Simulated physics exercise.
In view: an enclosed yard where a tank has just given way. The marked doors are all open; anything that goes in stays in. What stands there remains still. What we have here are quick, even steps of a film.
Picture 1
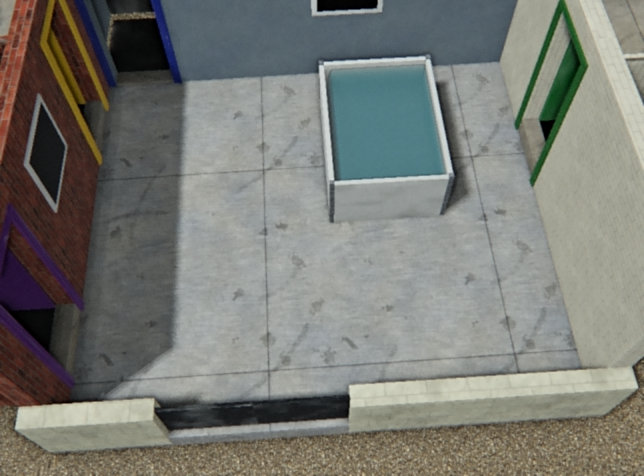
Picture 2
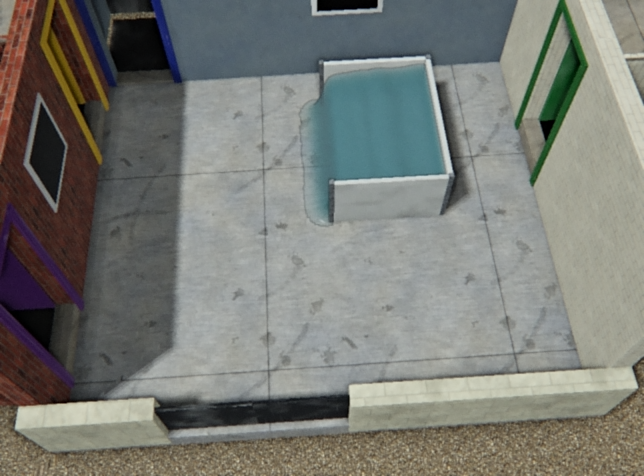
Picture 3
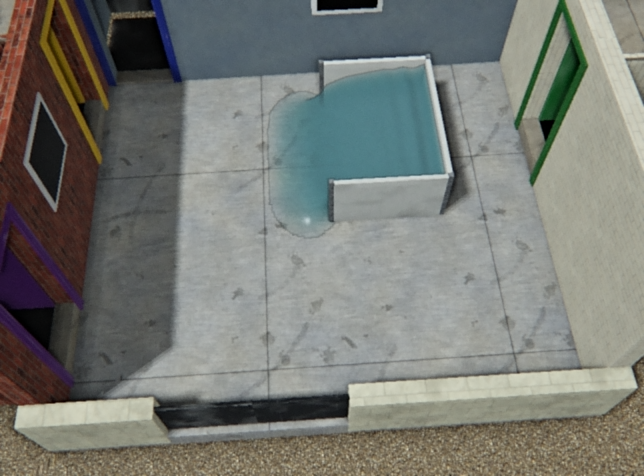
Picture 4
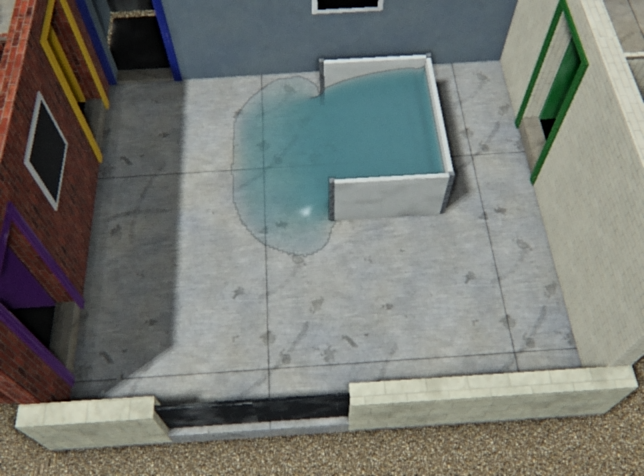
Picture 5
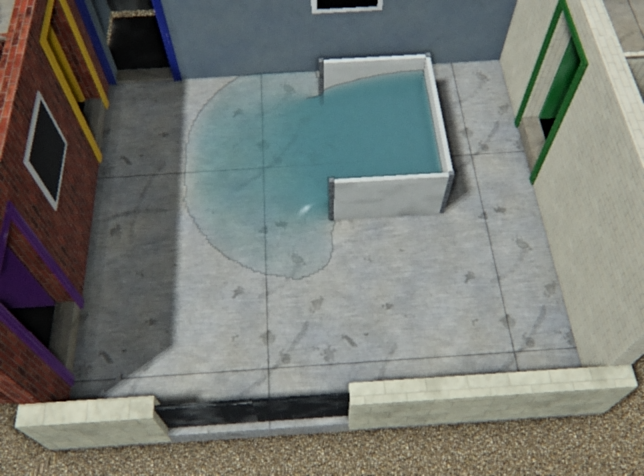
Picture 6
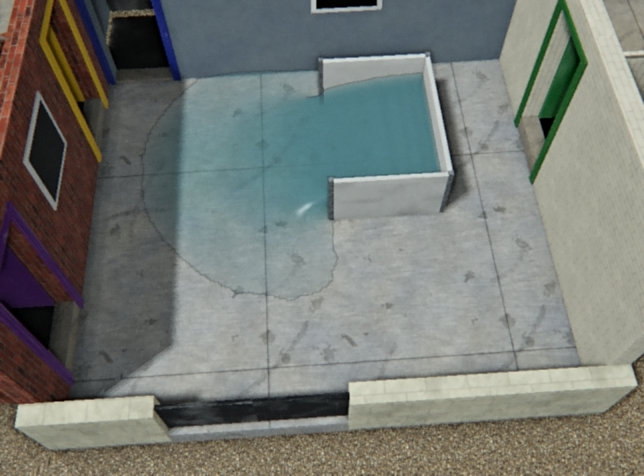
To begin with, teal water sits still in a white-walled open tank in an enclosed yard with colored doorways. The tank's left side gives way and water pours out onto the gray concrete. The rounded pool spreads steadily left and toward the front, thinning as its edge enters the shadow beside the brick wall.
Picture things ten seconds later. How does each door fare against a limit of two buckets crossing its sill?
As I see it, the yellow door ends up over two buckets, the blue door ends up over two buckets, the green door ends up within two buckets, the purple door ends up within two buckets.
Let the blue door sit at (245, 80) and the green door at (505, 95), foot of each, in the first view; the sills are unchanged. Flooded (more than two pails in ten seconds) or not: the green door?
What follows is that the green door remains below.
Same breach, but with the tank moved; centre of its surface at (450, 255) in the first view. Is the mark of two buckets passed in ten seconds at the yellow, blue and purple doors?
Lab note - yellow remains within bounds; blue breaks the limit; purple breaks the limit.
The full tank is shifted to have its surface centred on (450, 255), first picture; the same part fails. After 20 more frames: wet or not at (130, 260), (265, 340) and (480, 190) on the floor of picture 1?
Hit, hit, spared.
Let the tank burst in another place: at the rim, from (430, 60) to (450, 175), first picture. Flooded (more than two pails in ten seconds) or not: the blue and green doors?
The blue door exceeds the limit and the green door exceeds the limit.
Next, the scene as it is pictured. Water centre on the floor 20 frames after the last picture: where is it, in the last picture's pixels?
I'd put my finger on (194, 216).
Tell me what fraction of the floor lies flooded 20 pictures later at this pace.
Around 55 in a hundred.
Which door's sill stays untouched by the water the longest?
That is the green-painted one.
A moment on, water covers 45 % of the floor; the yellow door under two buckets in, the blue door under two buckets in, the green door not reached, the purple door not reached.
Next, water covers 50 % of the floor; the yellow door over two buckets in, the blue door over two buckets in, the green door not reached, the purple door wet at the sill, nothing in.
Then, water covers 55 % of the floor; the yellow door over two buckets in, the blue door far over two buckets in, the green door not reached, the purple door wet at the sill, nothing in.
Later, water covers 90 % of the floor; the yellow door over two buckets in, the blue door far over two buckets in, the green door not reached, the purple door wet at the sill, nothing in.
In the end, water covers 100 % of the floor; the yellow door over two buckets in, the blue door far over two buckets in, the green door wet at the sill, nothing in, the purple door wet at the sill, nothing in.
